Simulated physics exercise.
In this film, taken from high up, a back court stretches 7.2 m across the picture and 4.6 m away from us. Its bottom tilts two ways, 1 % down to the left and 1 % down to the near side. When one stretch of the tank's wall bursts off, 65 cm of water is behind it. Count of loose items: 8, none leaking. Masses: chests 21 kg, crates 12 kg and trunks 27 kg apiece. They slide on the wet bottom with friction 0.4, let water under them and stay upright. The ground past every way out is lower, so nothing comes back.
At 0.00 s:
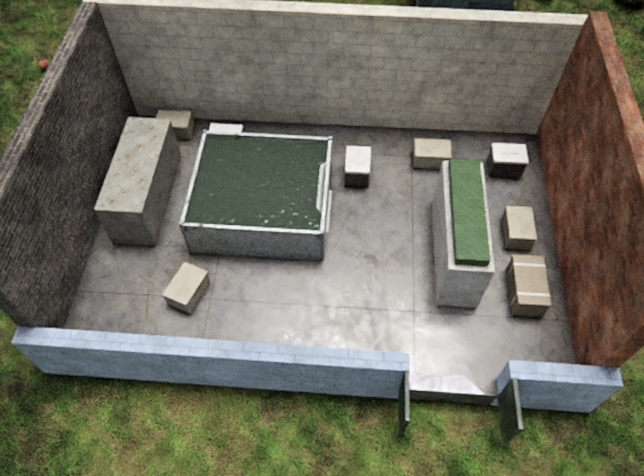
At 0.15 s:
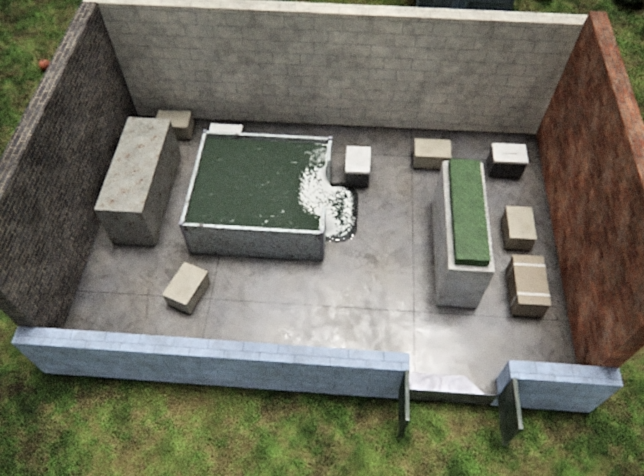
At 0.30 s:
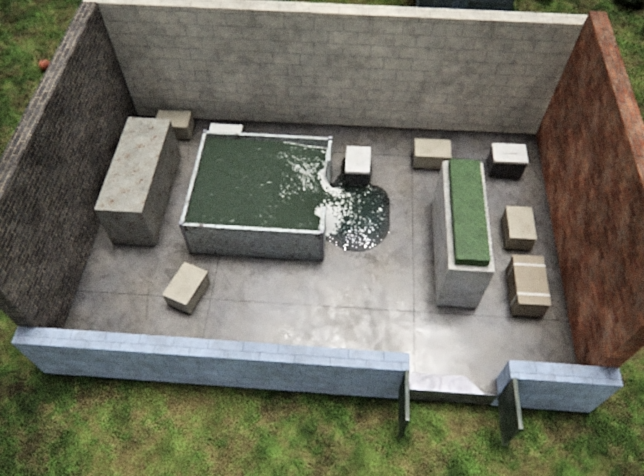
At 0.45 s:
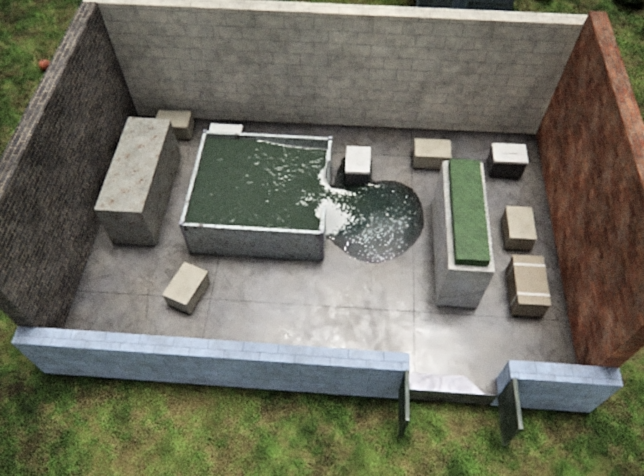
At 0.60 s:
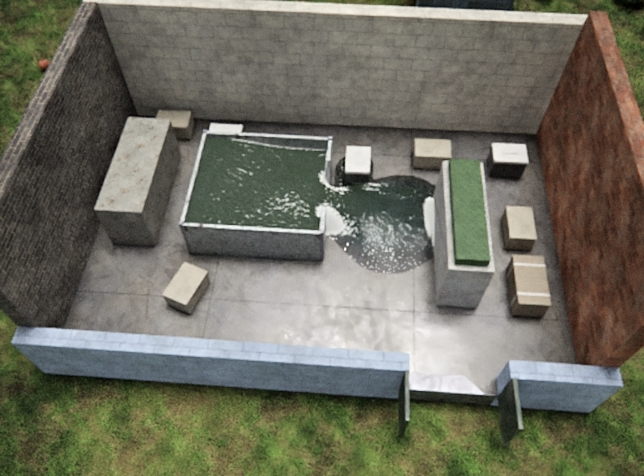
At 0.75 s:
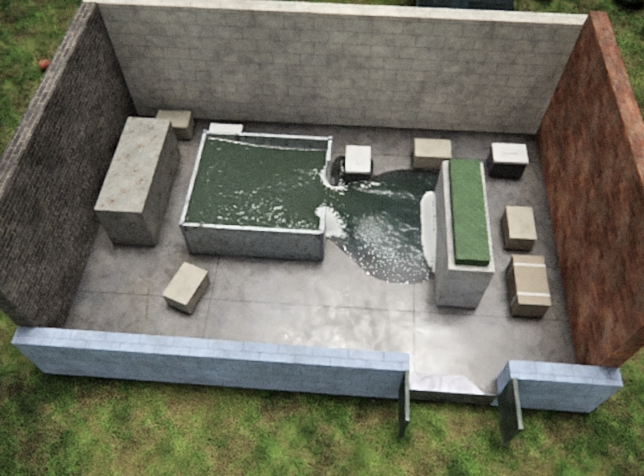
In the video, seen from above, dark green water bursts through the right side of a raised tank in a walled court, spreads rightward across the floor around a pale box, and reaches a long green-topped block, while the scattered boxes stay put.
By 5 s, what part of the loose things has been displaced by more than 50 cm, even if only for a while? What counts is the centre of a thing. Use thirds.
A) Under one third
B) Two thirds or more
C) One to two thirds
C, one to two thirds.
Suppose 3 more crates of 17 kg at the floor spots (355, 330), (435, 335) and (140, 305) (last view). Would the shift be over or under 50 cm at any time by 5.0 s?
Answers in order are crosses the line, crosses the line and does not cross.
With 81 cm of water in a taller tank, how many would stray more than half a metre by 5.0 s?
Count: 5.
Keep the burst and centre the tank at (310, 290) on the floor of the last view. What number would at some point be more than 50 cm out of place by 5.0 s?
So the tally would be 5.
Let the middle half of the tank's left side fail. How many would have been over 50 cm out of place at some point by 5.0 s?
So the tally would be 3.
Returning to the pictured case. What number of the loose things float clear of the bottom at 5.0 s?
The number is 1.
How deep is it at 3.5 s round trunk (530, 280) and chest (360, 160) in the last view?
Close to 2 and 2 centimetres.
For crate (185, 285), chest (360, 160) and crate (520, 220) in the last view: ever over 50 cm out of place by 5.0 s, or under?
Well, in that order it's not reaching it, not reaching it, topping it.
After 1.1 s 0 of 8 are over 50 cm from their spots; 0 afloat.
After 2.2 s 1 of 8 are over 50 cm from their spots; 0 afloat.
After 3.5 s 1 of 8 are over 50 cm from their spots; 2 afloat.
After 5.0 s 4 of 8 are over 50 cm from their spots, and 4 have been at some point; 1 afloat.
